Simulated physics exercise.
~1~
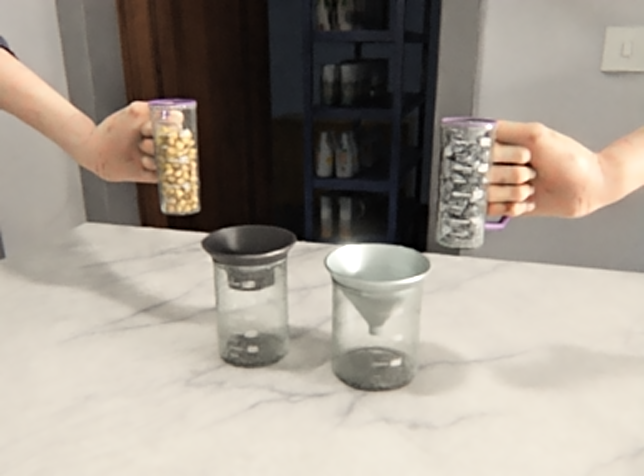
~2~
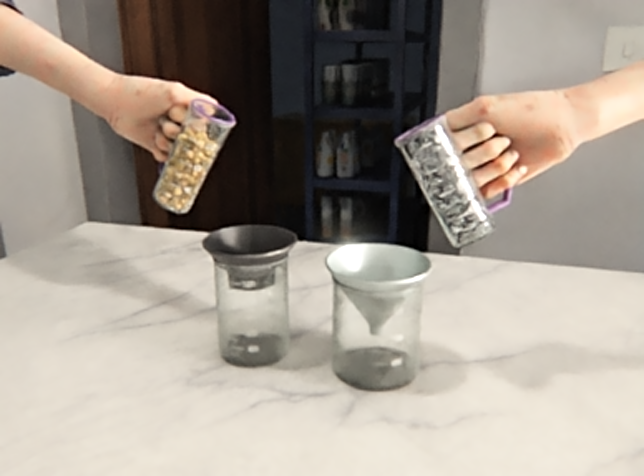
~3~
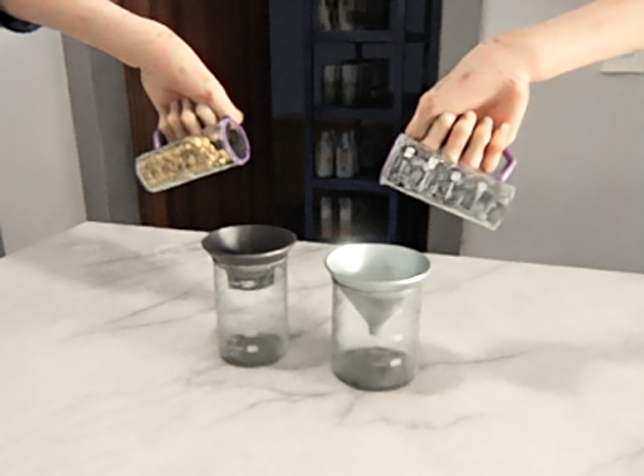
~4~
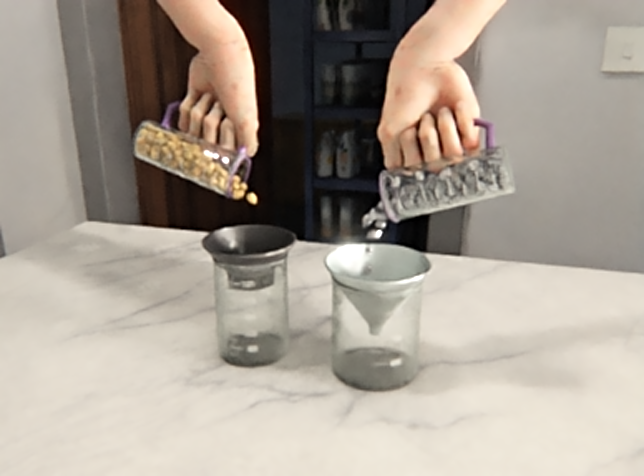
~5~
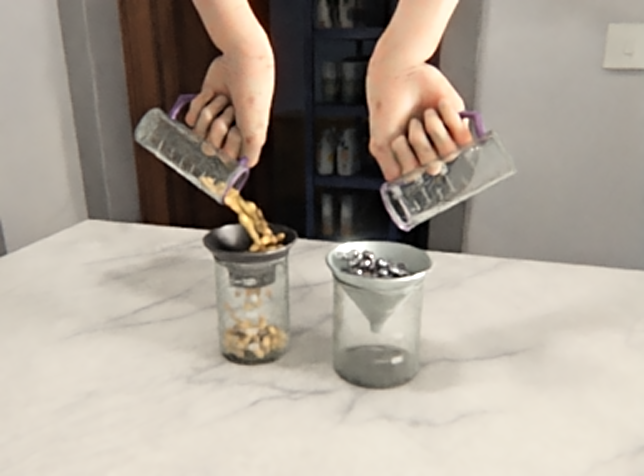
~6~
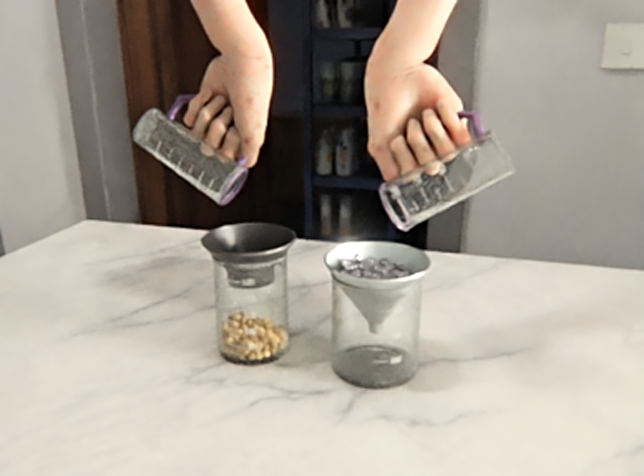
Two hands tipped clear cups over funnels set in jars on a marble counter; the golden bits on the left all dropped through into the jar, while the silvery pieces on the right stayed stuck in the pale funnel, leaving its jar empty.
